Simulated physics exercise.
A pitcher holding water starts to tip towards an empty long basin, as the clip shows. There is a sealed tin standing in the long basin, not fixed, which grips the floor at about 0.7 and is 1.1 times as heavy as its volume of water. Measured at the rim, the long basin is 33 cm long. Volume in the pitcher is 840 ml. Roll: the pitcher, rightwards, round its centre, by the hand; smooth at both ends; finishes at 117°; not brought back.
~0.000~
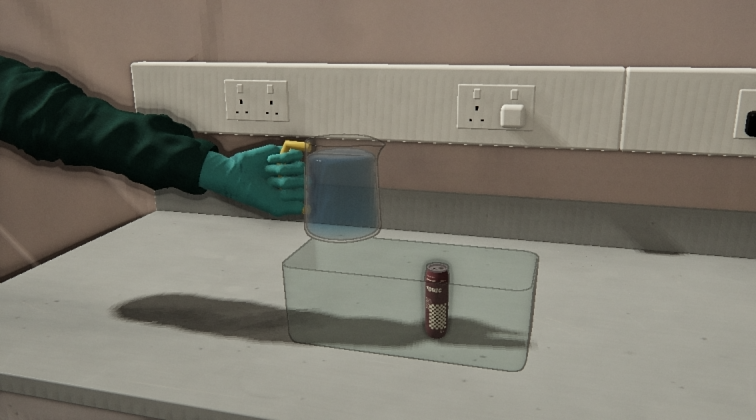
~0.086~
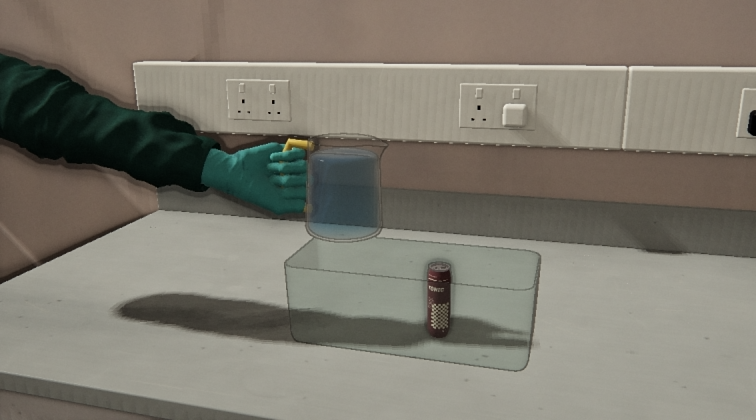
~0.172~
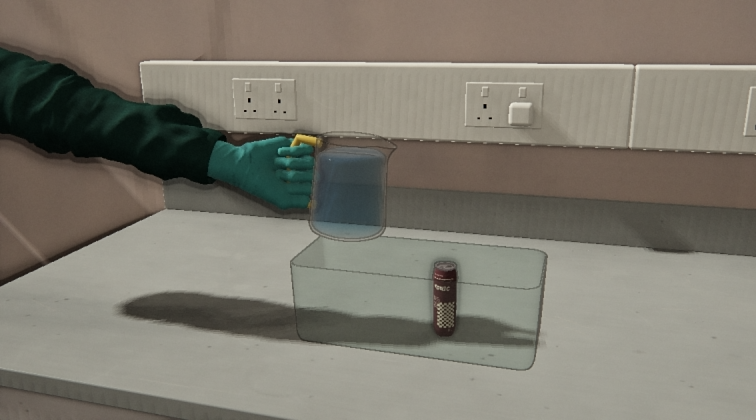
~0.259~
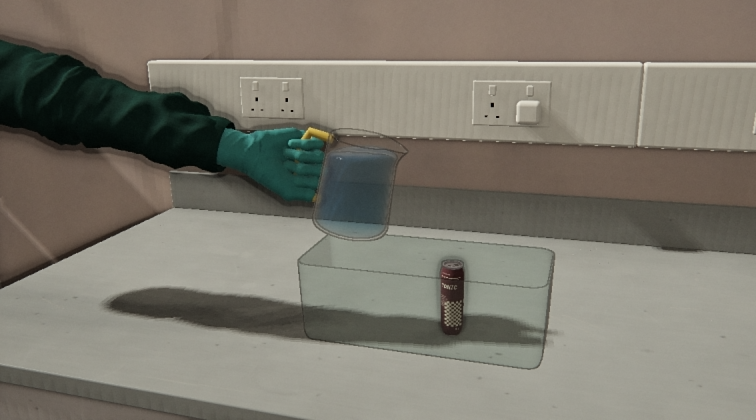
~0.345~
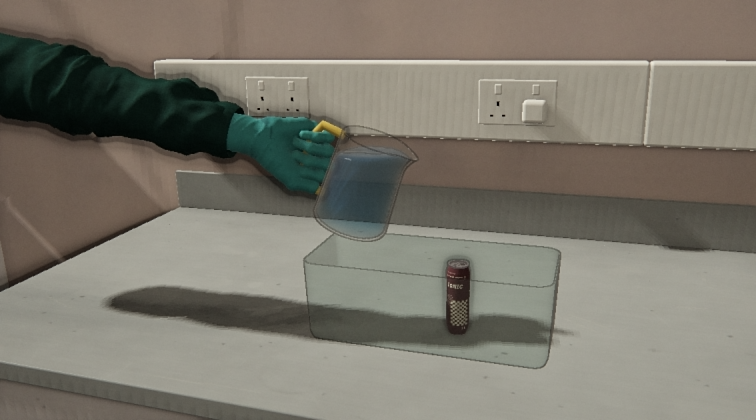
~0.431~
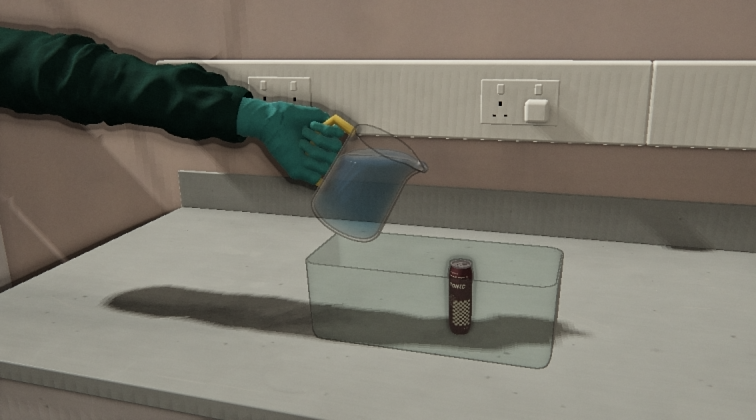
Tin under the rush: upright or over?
It's going to overturn.
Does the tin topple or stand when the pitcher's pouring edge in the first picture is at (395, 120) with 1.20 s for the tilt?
It tumbles.
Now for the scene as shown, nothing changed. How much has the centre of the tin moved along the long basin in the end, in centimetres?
The middle of the tin ends some 7.5 cm along the basin.
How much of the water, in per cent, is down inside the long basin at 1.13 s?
Some 78 per cent.
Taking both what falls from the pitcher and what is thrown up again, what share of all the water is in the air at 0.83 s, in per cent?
Near 14 per cent at that moment.
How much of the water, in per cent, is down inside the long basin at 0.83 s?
18 %, give or take.
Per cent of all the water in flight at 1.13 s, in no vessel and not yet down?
Airborne share: Near 6 %.
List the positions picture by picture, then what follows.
In the first picture, it leans 0°; its right rim is at (385, 144); the water meets the walls at (311, 153) and (376, 156); the long basin's rim runs from (299, 250) to (535, 272); the tin's top is at (437, 271).
In the second picture, it leans 1°; its right rim is at (388, 144); the water meets the walls at (314, 152) and (378, 156).
In the third picture, it leans 5°; its right rim is at (397, 147); the water meets the walls at (321, 151) and (387, 155).
In the fourth picture, it leans 12°; its right rim is at (408, 151); the water meets the walls at (331, 152) and (400, 155).
In the fifth picture, it leans 20°; its right rim is at (418, 159); the water meets the walls at (332, 166) and (413, 156).
In the sixth picture, it leans 30°; its right rim is at (424, 170); the water meets the walls at (330, 173) and (422, 162); 1 per cent is over the edge.
After 0.83 s the tilt is 86° and 67 per cent is still to pour; the tin stands where it began.
After 1.13 s the tilt is 113° and 16 per cent is still to pour; the tin leans 25°.
After 1.43 s the tilt is 117° and 0 per cent is still to pour; the tin lies on its side.
After 1.77 s the tilt is 117° and 0 per cent is still to pour; the tin lies on its side.
In the end the tin lies on its side.
